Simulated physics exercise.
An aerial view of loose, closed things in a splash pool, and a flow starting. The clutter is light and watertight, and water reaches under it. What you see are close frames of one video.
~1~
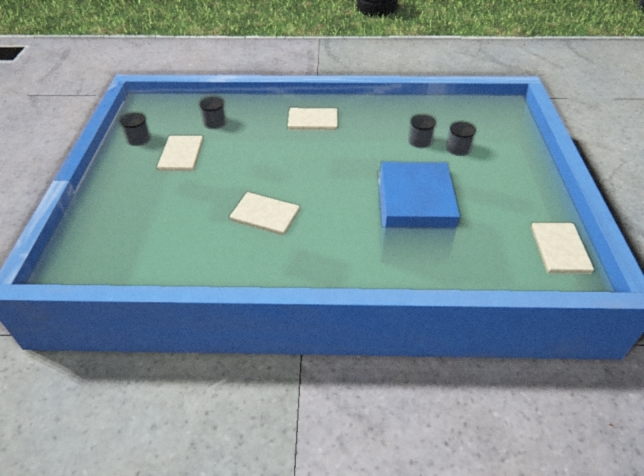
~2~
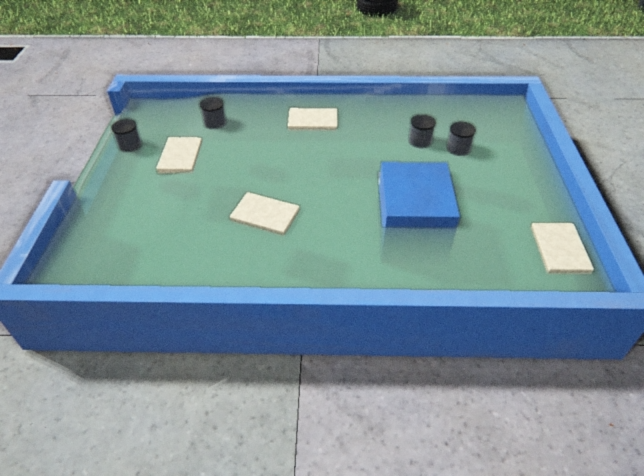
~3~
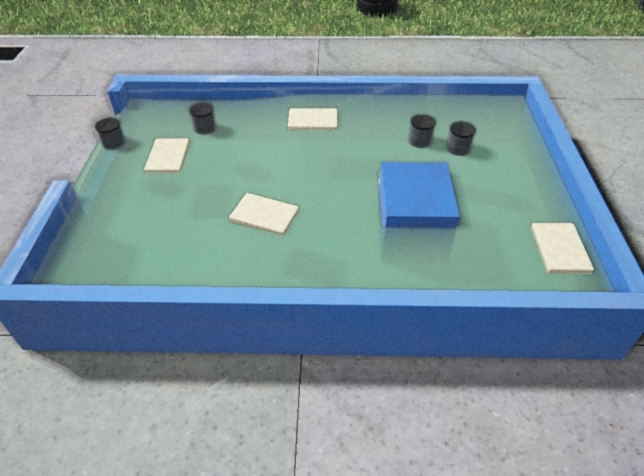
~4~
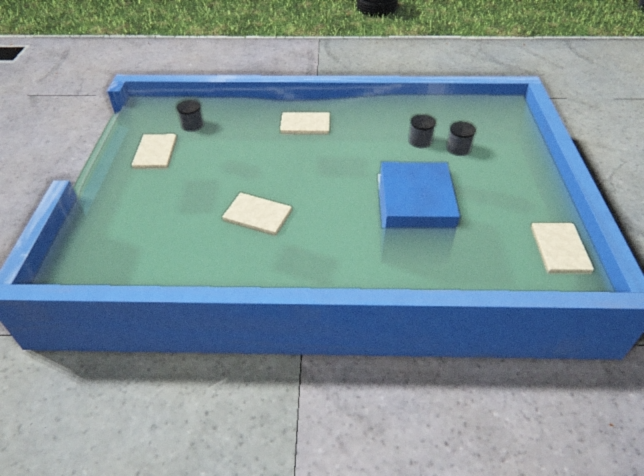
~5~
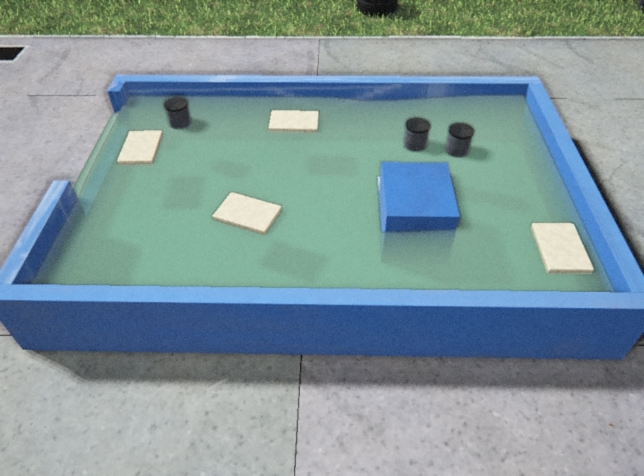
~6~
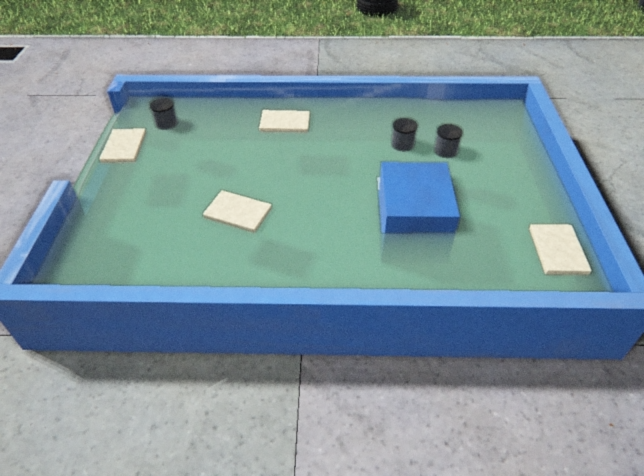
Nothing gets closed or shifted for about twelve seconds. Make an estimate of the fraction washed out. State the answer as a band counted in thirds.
Answer: Between one and two thirds.
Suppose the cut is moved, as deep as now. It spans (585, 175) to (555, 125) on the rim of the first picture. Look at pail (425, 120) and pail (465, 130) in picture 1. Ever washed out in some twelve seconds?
So, for the first: Escapes the room, and for the second: Escapes the room.
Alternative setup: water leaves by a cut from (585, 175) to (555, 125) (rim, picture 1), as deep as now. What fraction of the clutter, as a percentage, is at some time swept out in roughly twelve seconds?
Around 40 in a hundred.
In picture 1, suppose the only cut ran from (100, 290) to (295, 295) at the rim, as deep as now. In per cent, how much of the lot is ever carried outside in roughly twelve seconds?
Result: 10 per cent.
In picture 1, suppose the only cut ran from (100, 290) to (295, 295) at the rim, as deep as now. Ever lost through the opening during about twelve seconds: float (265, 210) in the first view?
My call: Out.
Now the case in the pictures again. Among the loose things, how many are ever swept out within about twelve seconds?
So the number is 5.
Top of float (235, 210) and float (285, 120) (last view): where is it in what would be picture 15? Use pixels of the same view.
I'd expect them close to (187, 202) and (226, 125).
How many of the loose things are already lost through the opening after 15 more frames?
That makes 3.
A moment on, 2 of 8 are out; 6 afloat.
Next, 3 of 8 are out; 5 afloat.
Later, 3 of 8 are out; 5 afloat.
In the end, 5 of 8 are out; 3 afloat.
